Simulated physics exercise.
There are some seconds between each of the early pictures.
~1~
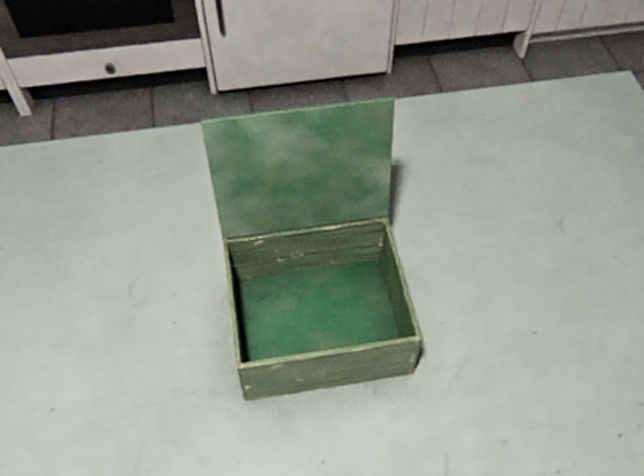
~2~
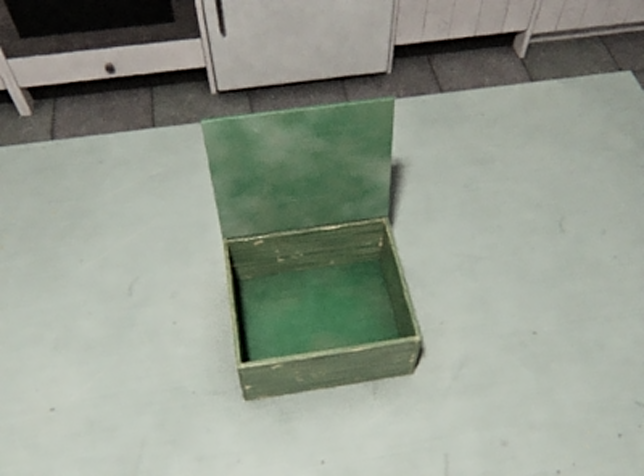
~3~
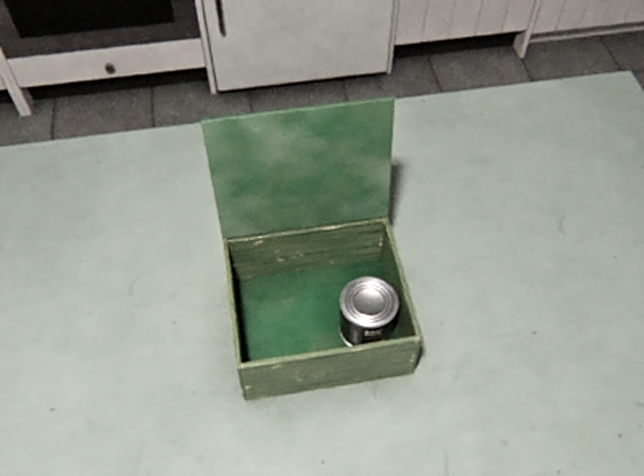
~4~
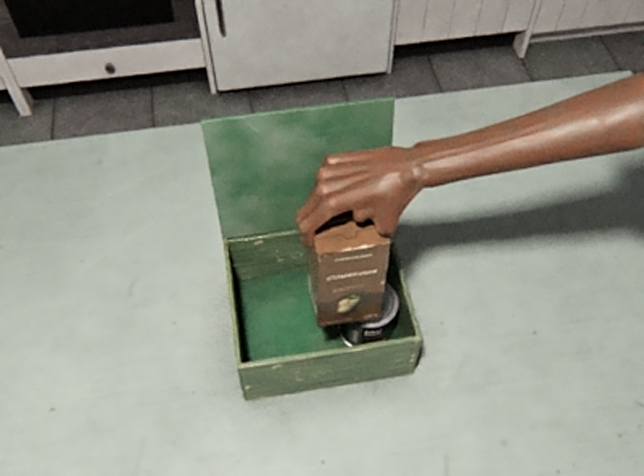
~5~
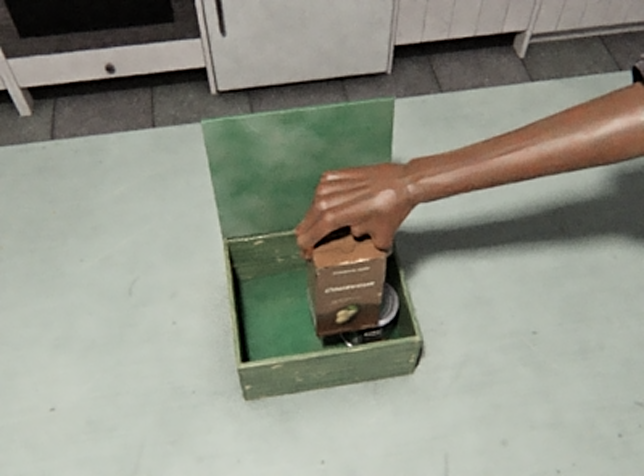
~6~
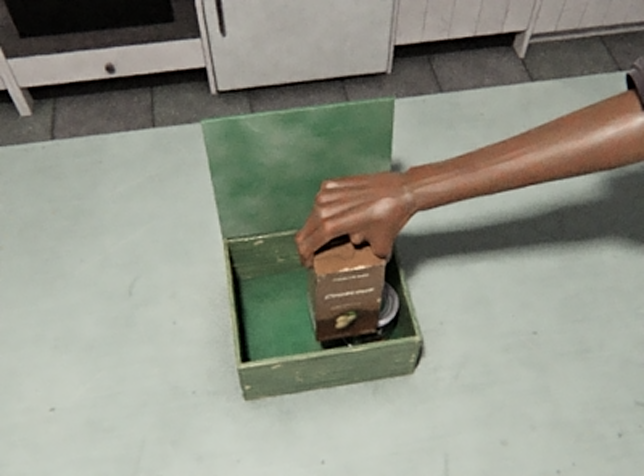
We see an open, empty green box on a pale table, then a black tin with a silver lid inside it. A hand reaches in from the right and lowers a brown carton into the box beside the tin.
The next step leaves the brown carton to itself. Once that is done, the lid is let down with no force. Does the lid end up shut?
The lid is going to stand open.
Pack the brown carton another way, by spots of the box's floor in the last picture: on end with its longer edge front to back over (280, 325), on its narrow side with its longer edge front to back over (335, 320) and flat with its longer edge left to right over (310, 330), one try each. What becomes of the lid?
Open, Closed, Open.
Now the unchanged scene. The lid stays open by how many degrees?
I'd put it at roughly 35°.
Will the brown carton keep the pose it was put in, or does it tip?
As it turns out, it changes its angle.
Then, 0.70 s on from there, brown carton turned 54° from how it was put near (294, 328).
Then, 1.50 s on from there, lid 66° above the rim; brown carton turned 56° from how it was put near (291, 326).
Then, 2.40 s on from there, lid 33° above the rim; brown carton turned 56° from how it was put near (291, 326).
In the end, lid 33° above the rim; toppled in the box, brown carton; black tin unmoved. At the end, from the last picture's camera, brown carton near (291, 326).
